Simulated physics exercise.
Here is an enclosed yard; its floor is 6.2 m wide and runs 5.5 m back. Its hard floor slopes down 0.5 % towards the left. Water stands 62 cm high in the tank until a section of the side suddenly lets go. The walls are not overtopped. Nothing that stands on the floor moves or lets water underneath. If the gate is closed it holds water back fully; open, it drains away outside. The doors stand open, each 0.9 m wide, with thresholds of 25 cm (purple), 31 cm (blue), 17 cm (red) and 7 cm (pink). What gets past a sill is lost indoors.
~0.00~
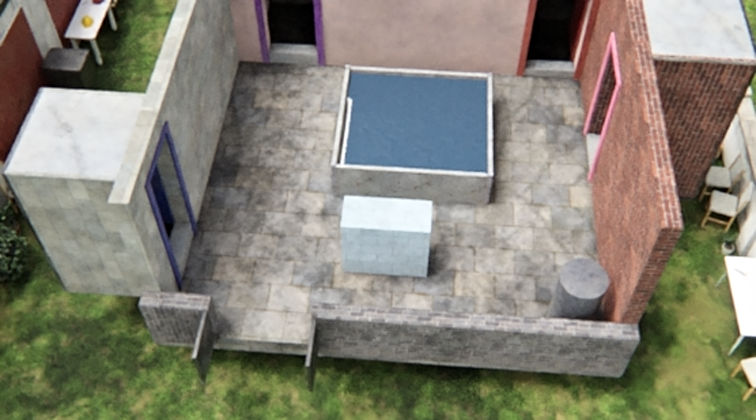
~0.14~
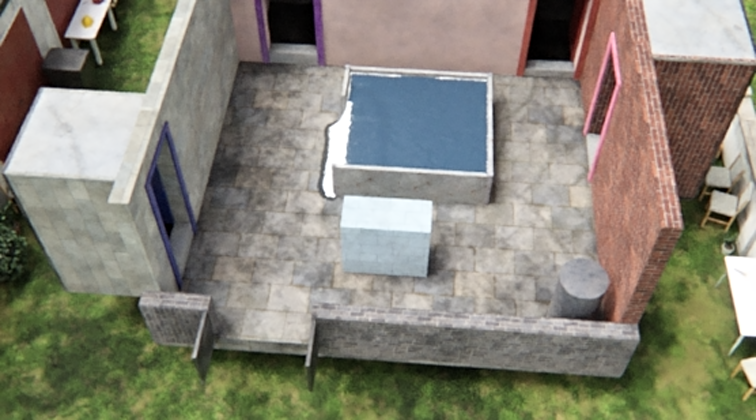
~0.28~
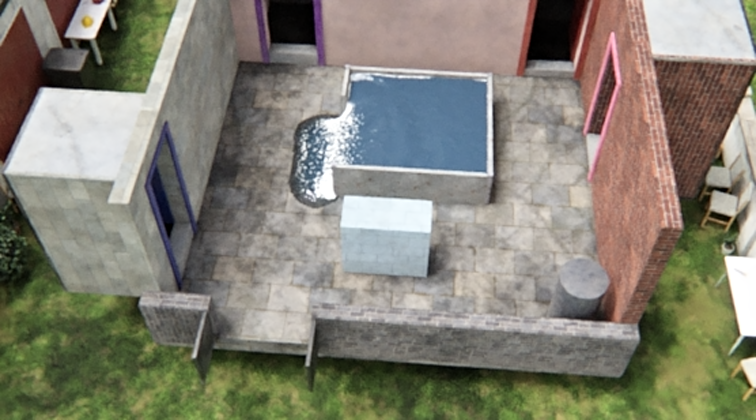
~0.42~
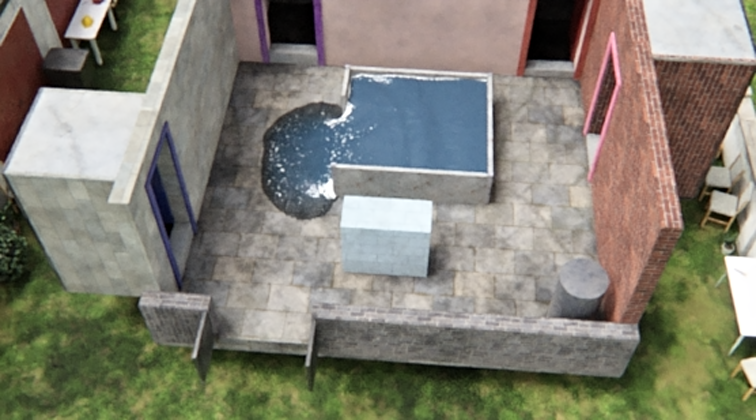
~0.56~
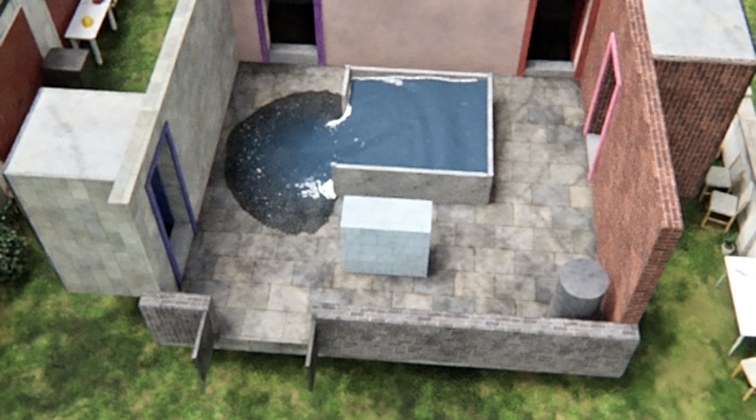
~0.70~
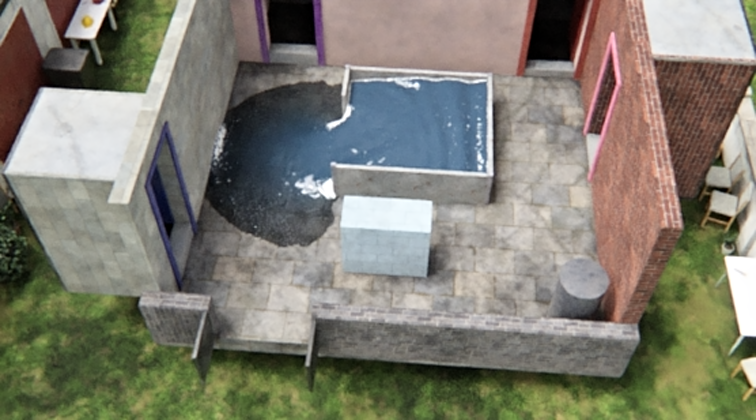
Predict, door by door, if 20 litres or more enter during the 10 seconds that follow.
The water let in: At the purple door it stays under the limit; at the blue door it stays under the limit; at the red door it stays under the limit; at the pink door it does not reach the limit.
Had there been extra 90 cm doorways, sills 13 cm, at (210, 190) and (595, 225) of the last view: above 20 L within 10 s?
In that order: Past it, under.
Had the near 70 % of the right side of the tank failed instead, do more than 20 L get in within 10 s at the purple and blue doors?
Then: Purple below, blue not over.
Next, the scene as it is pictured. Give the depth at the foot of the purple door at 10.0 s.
Some 7.5 cm.
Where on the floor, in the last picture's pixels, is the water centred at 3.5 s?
Around (322, 166).
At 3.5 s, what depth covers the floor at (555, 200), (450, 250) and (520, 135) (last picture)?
About 0, 0 and 0 cm.
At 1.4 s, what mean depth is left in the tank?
About 42 cm.
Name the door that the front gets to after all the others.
The pink one.
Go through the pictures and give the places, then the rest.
The first picture shows still water, 62 cm deep, in the tank at (415, 122).
In the second picture, water pours out at (342, 150) and has run 0.8 m, to (329, 195); typically 5 cm deep outside, 62 cm at the tank's back.
In the third picture, the front is at (306, 199), 1.0 m from the gap at (342, 151); 1.1 m2 of floor is under water; 62 cm left at the back of the tank.
In the fourth picture, the front is at (288, 117), 1.4 m from the gap at (342, 151); 2.3 m2 of floor is under water; 62 cm left at the back of the tank.
In the fifth picture, the front is at (235, 134), 1.9 m from the gap at (342, 151); 4.0 m2 of floor is under water; 62 cm left at the back of the tank.
In the sixth picture, water pours out at (342, 151) and has run 2.3 m, to (206, 191); typically 6 cm deep outside, 57 cm at the tank's back.
After 1.4 s water covers 25 % of the floor and is deepest (42 cm) near (214, 160); purple door 3 cm at the sill, 0 L in, blue door 11 cm at the sill, 0 L in, red door not reached, pink door not reached.
After 2.2 s water covers 30 % of the floor and is deepest (51 cm) near (172, 319); purple door 17 cm at the sill, 0 L in, blue door 22 cm at the sill, 0 L in, red door not reached, pink door not reached.
After 3.5 s water covers 50 % of the floor and is deepest (33 cm) near (175, 309); purple door 22 cm at the sill, 1 L in, blue door 19 cm at the sill, 0 L in, red door not reached, pink door not reached.
After 6.0 s water covers 85 % of the floor and is deepest (20 cm) near (567, 81); purple door 14 cm at the sill, 2 L in, blue door 16 cm at the sill, 0 L in, red door 11 cm at the sill, 2 L in, pink door 6 cm at the sill, 0 L in.
After 10.0 s water covers 100 % of the floor and is deepest (14 cm) near (423, 336); purple door 7 cm at the sill, 2 L in, blue door 10 cm at the sill, 0 L in, red door 9 cm at the sill, 3 L in, pink door 5 cm at the sill, 0 L in.
